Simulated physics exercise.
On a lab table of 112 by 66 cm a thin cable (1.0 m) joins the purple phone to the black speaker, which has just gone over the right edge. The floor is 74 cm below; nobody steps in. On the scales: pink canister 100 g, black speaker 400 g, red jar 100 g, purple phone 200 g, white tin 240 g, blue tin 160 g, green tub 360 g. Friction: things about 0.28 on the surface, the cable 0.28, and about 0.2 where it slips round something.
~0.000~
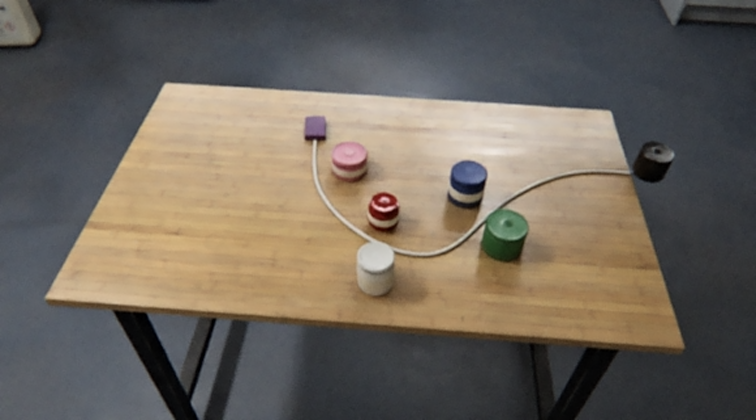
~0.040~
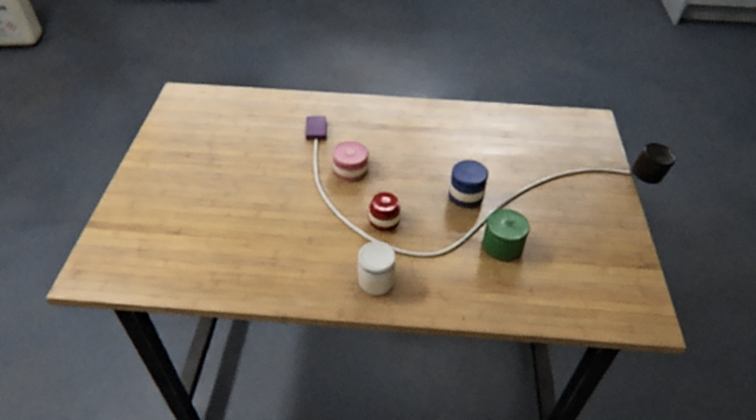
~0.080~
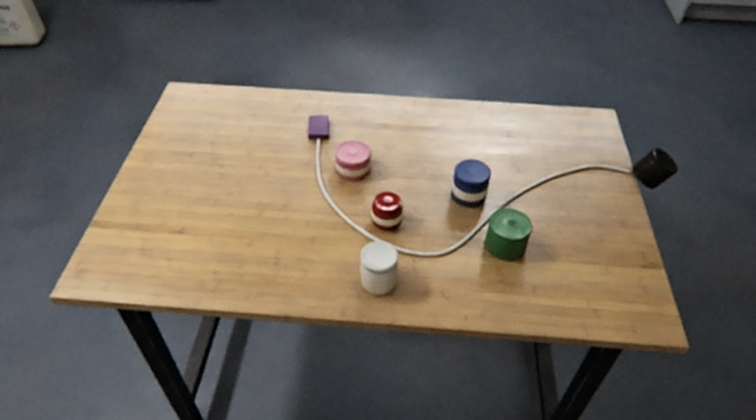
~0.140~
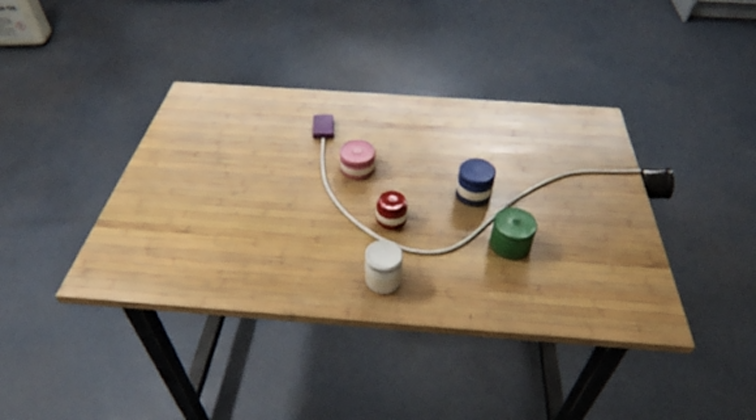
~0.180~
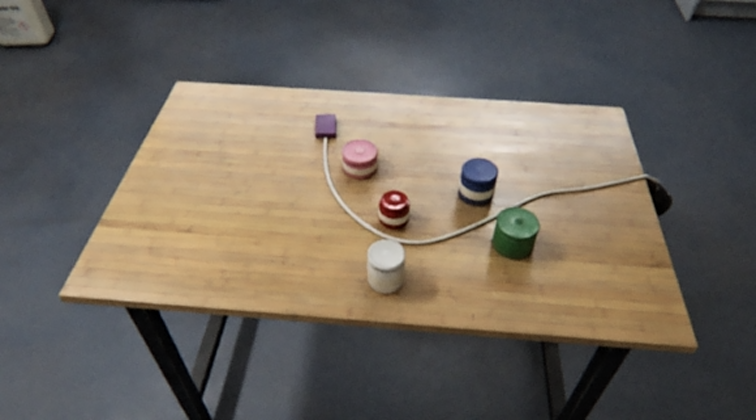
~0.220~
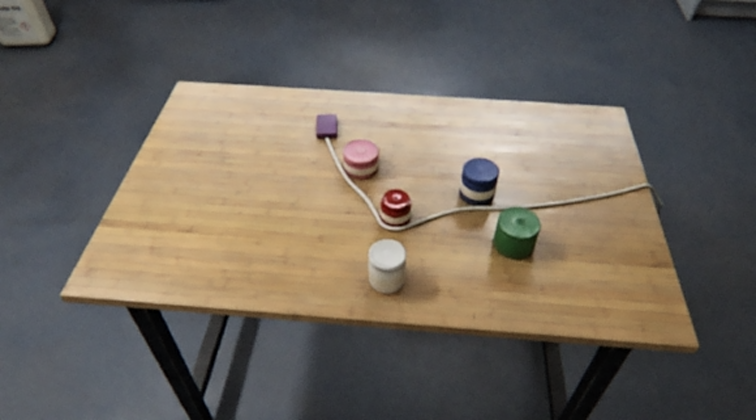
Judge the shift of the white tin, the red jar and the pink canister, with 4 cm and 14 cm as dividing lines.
The white tin hardly moves, the red jar reaches the top band, the pink canister travels a long way.
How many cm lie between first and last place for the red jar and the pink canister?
About: Red jar over the edge, pink canister 25 cm.
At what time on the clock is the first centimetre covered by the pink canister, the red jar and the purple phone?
Pink canister 0.32 s, red jar 0.24 s, purple phone 0.26 s.
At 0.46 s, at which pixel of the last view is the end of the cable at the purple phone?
At about (387, 170).
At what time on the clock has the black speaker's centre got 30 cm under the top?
That is: 0.32 s.
At 0.5 s, the cable's tail end at (387, 170); red jar 30 cm off its start, pink canister 14 cm off its start, purple phone 19 cm off its start.
At 0.7 s, the cable's tail end at (531, 231); red jar 51 cm off its start, pink canister 25 cm off its start, purple phone 50 cm off its start.
At 1.0 s, the cable's tail end at (565, 226); red jar over the edge, pink canister 25 cm off its start at (452, 110), purple phone 58 cm off its start at (575, 210).
At 1.2 s, the cable's tail end at (568, 227); red jar over the edge, pink canister 25 cm off its start, purple phone 59 cm off its start.
At 2.4 s, the cable's tail end at (568, 227); red jar over the edge, pink canister 25 cm off its start at (452, 110), white tin 0 cm off its start at (388, 253), purple phone 59 cm off its start at (577, 210).
